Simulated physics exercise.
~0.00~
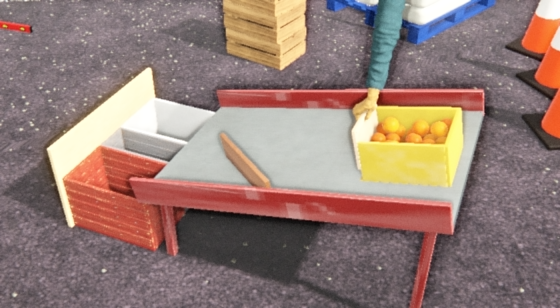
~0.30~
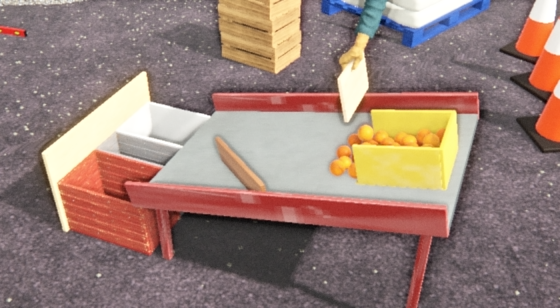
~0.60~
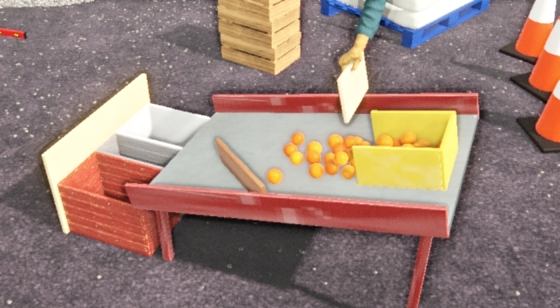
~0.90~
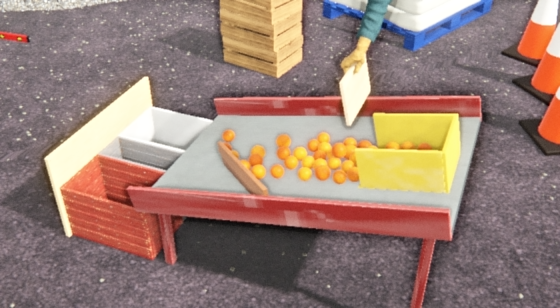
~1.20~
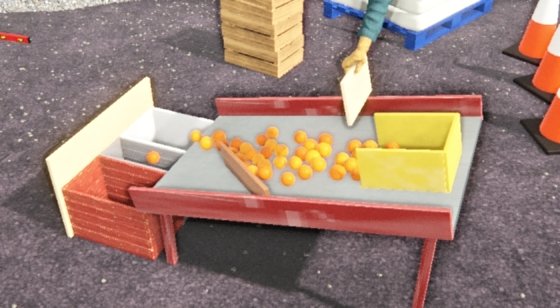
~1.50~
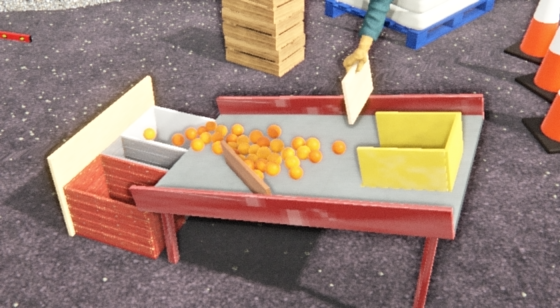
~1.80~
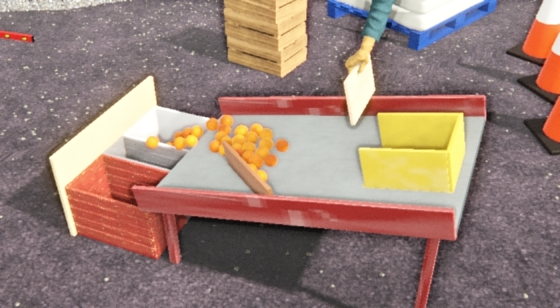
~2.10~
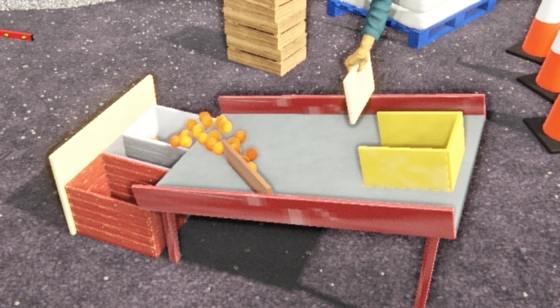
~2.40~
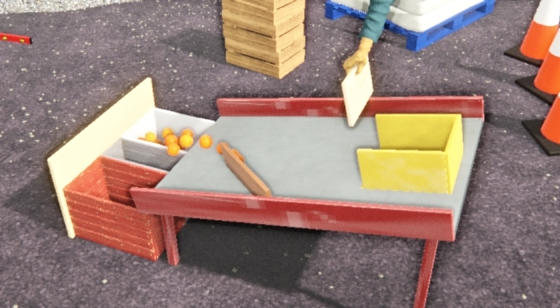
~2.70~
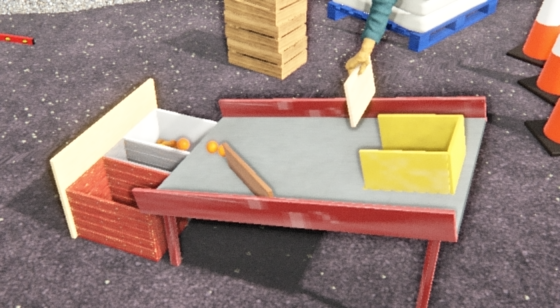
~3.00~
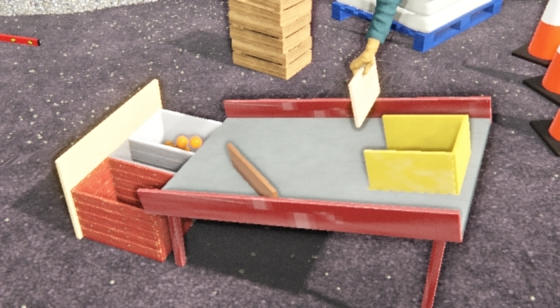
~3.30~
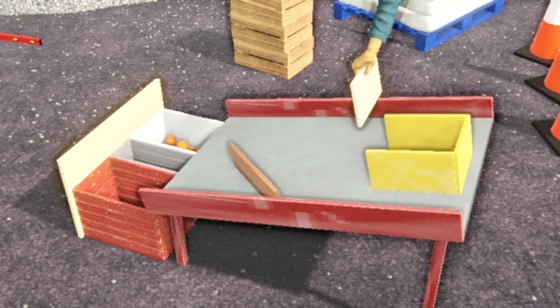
The clip shows a hand lifting a gate clear of a yellow pen on a sloping table, letting loose oranges roll left past an angled board into the bins at the end, mostly the white rear one, until the table is empty and a couple remain visible there.
